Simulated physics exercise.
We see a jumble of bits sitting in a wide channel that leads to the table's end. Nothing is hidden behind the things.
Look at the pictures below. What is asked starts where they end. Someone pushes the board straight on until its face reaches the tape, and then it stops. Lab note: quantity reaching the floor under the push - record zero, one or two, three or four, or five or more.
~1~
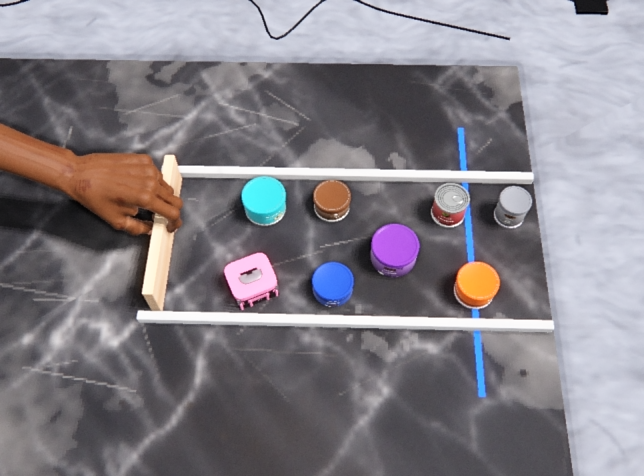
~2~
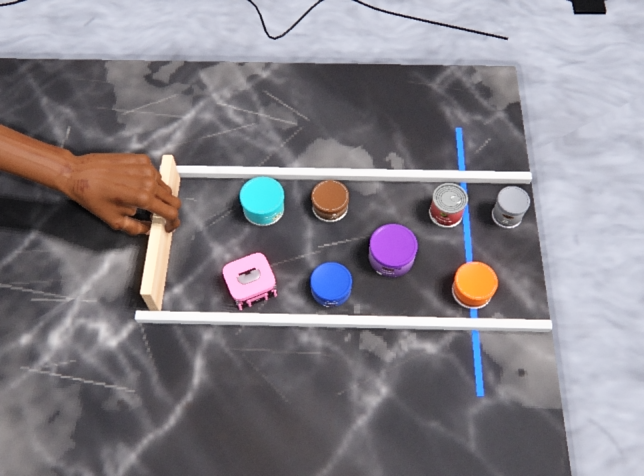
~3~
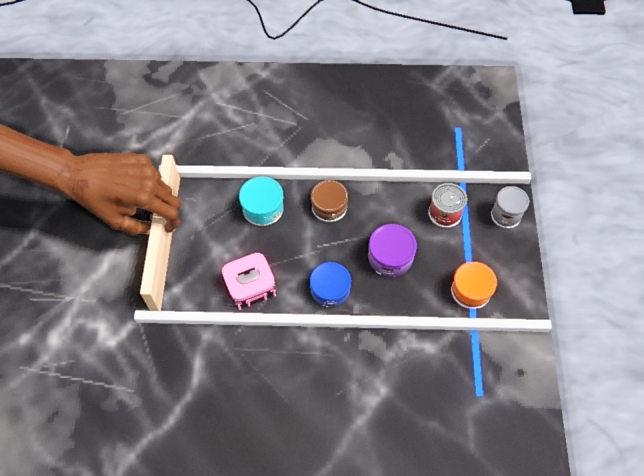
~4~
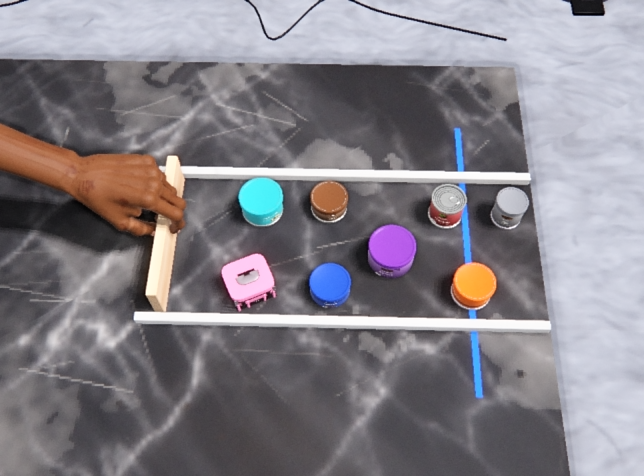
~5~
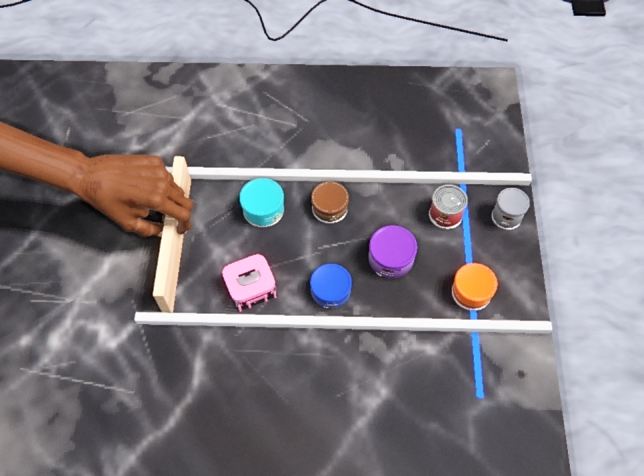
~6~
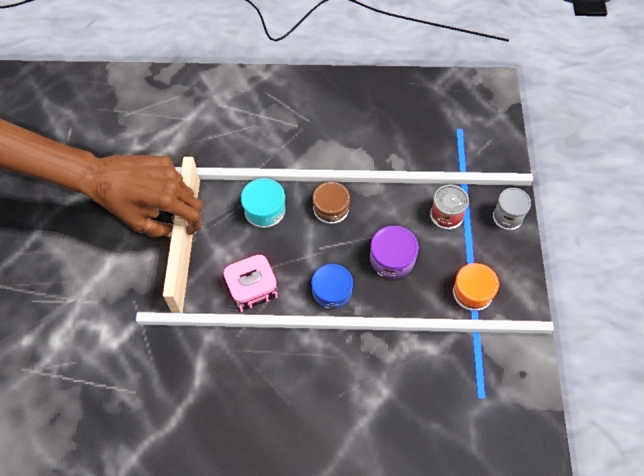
A pair at most tumble, not none.
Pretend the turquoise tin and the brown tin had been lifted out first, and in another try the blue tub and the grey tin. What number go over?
Taking the two tries in turn, it comes to 1 and 0.
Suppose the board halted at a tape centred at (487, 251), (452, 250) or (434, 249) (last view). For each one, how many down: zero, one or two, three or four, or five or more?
Three or four; 1 or 2; no fall at all.
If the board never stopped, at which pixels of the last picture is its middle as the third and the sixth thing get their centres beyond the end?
At the first moment about (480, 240), at the next about (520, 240).
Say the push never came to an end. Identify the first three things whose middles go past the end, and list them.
The orange pot, the grey tin, then the blue tub.
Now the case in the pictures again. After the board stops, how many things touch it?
Number in contact with it: 3.
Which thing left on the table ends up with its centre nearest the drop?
I'd say the blue tub.
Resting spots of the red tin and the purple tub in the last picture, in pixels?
In the last picture the red tin sits around (524, 232) and the purple tub around (495, 256).
Soon after, none off yet; grey tin at rest near (511, 209); orange pot at rest near (475, 288); red tin at rest near (449, 207).
Then, none off yet; grey tin at rest near (511, 209); orange pot moving near (482, 287); red tin moved a little near (469, 209).
By the end, the number that fall off is one or two; fallen, orange pot and grey tin.
